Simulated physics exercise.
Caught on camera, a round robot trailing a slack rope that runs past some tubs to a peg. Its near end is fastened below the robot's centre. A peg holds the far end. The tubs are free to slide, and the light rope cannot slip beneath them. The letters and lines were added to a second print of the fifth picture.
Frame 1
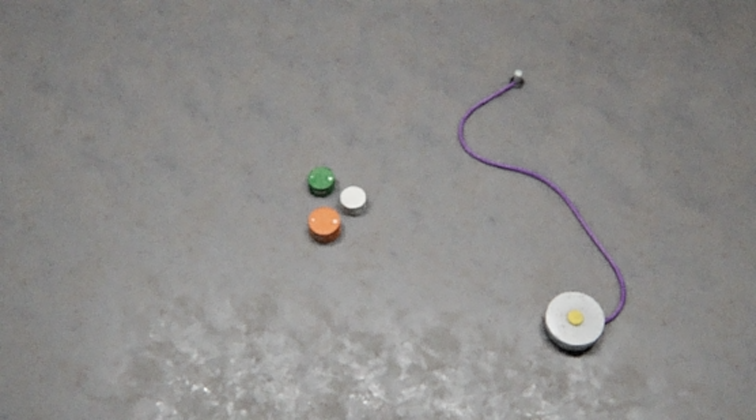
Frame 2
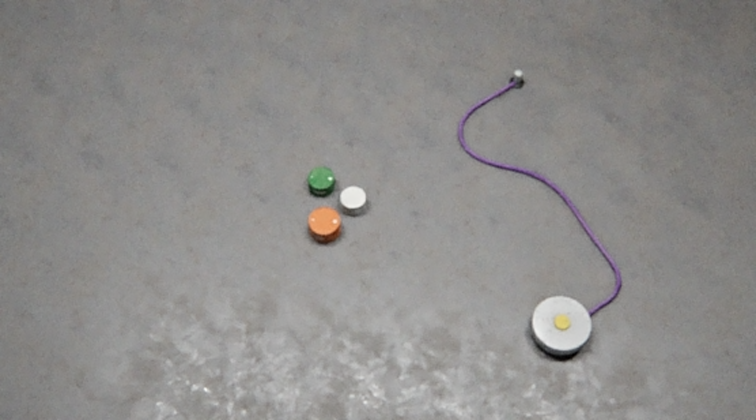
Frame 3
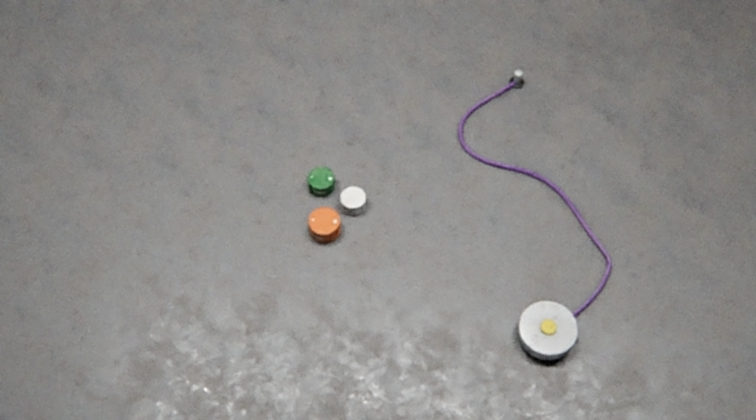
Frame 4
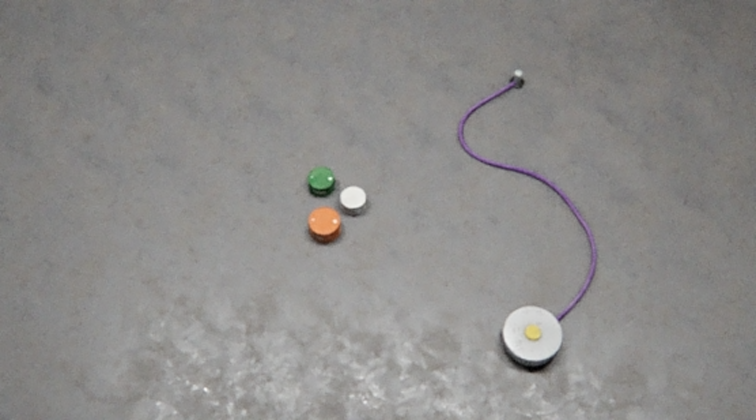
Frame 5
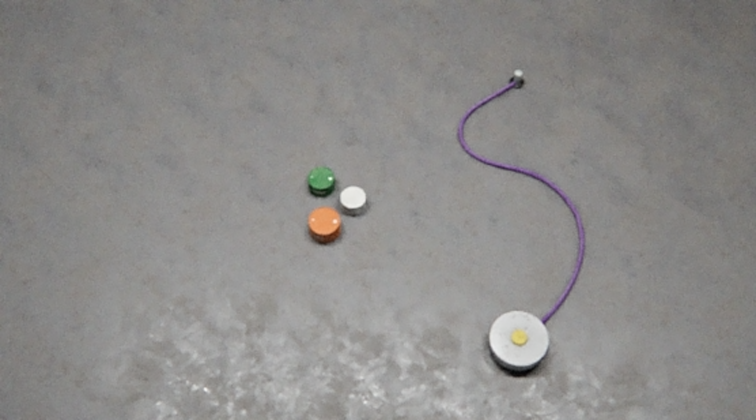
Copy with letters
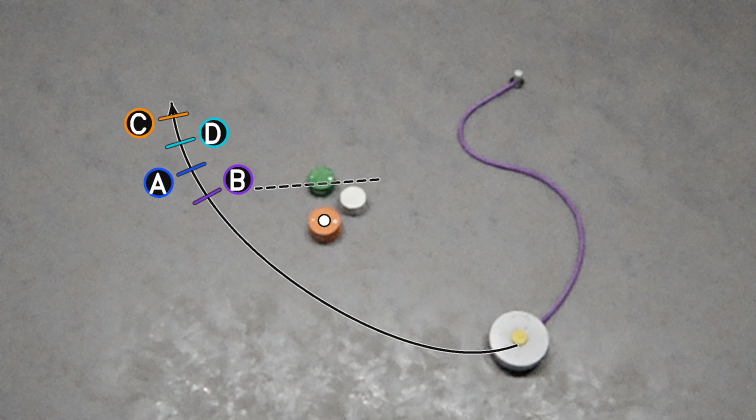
A round white robot trailing a purple cord slides slowly left and slightly downward while three small tubs sit still.
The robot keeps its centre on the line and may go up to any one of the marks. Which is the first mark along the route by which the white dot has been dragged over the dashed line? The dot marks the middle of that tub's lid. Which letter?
The dot is across by D.
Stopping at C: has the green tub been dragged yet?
Yes.
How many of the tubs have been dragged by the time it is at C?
By then, three.
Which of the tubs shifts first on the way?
Orange.
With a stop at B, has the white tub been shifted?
No.
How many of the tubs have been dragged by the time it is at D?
By then, three.
On the copy, A at (191, 169); B at (207, 196); C at (173, 116); D at (180, 143); the dashed line at (317, 184); the route from (517, 345) via (278, 271) to (172, 103); the white dot at (324, 221).
On D. First, robot (359, 318); orange tub (325, 225).
Then, robot (238, 231); orange tub (325, 225).
Finally, robot (179, 138); orange tub (315, 179); white tub (342, 177); green tub (321, 156); the dot on the orange tub is over the dashed line.
By contrast, A leaves the dotted tub short, at (321, 200); B leaves the dotted tub short, at (325, 225); C does it too, but is farther than needed.
